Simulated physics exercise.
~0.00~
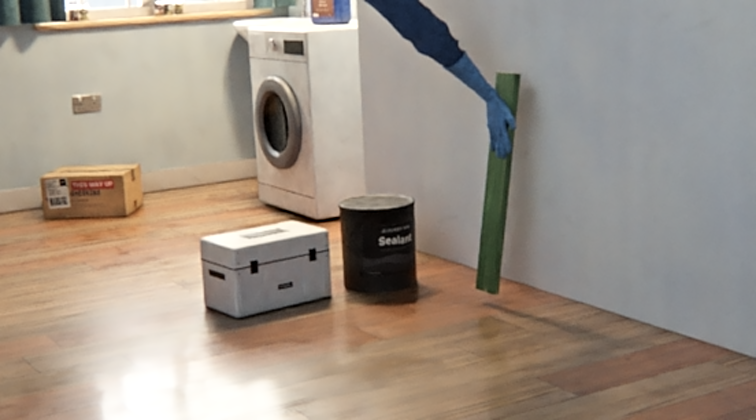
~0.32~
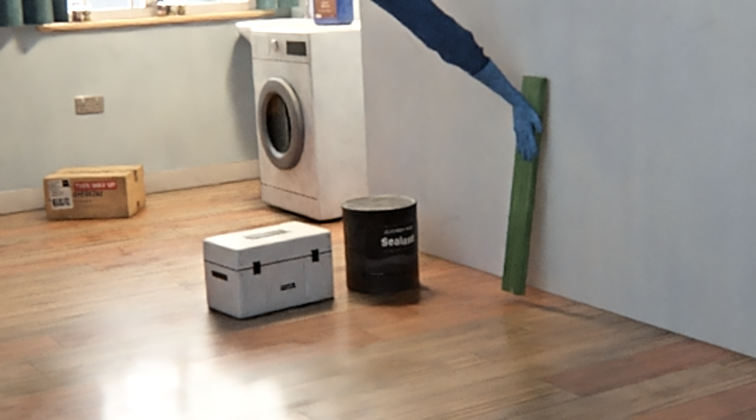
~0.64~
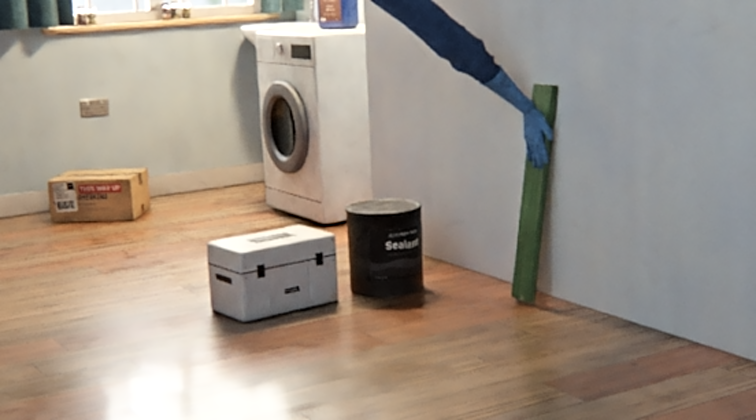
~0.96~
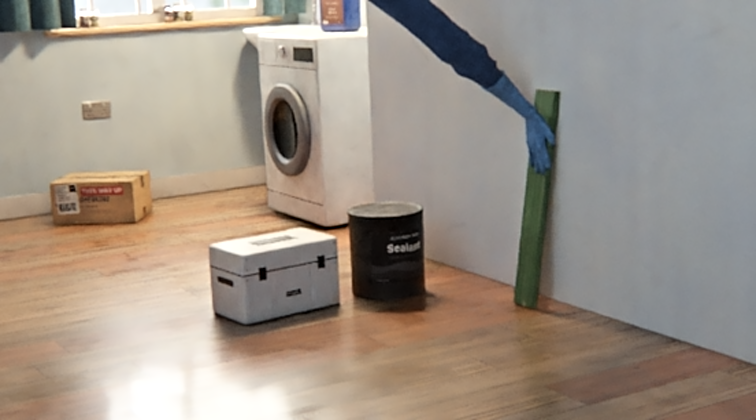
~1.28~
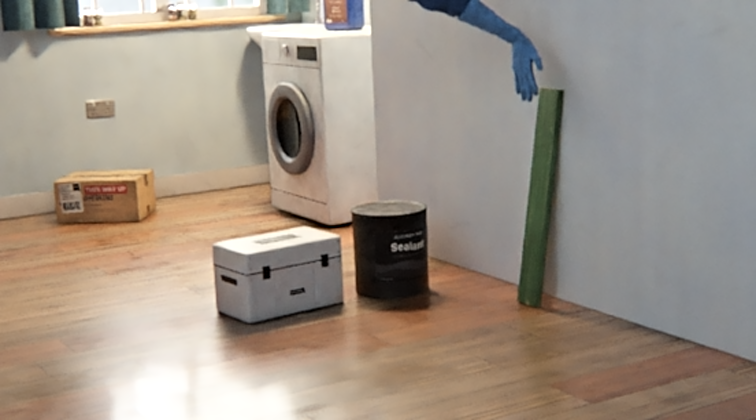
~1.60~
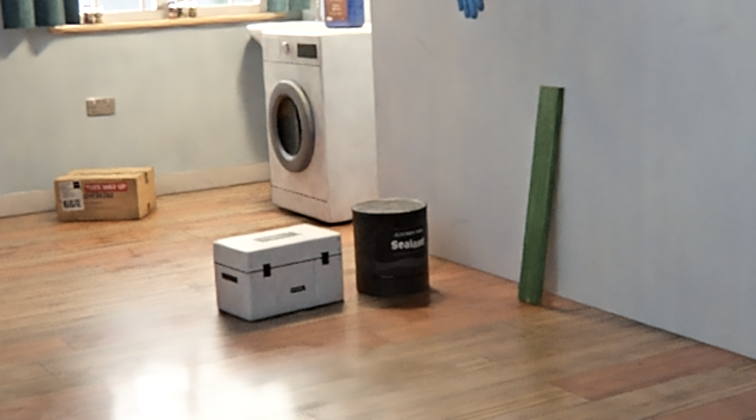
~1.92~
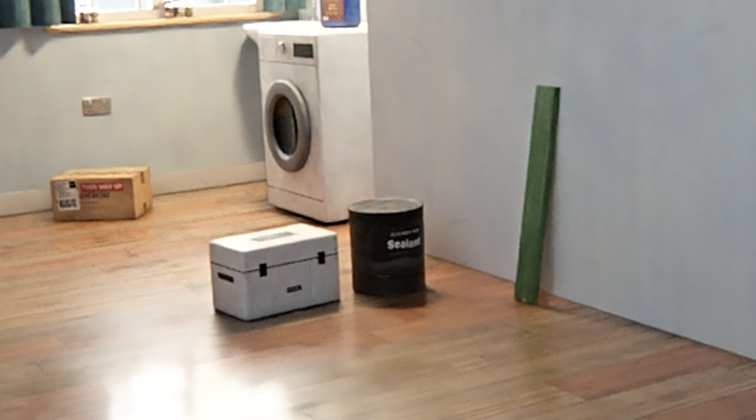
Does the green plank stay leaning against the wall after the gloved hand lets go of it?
Yes, the green plank stays leaning against the wall after the hand lets go and draws away.
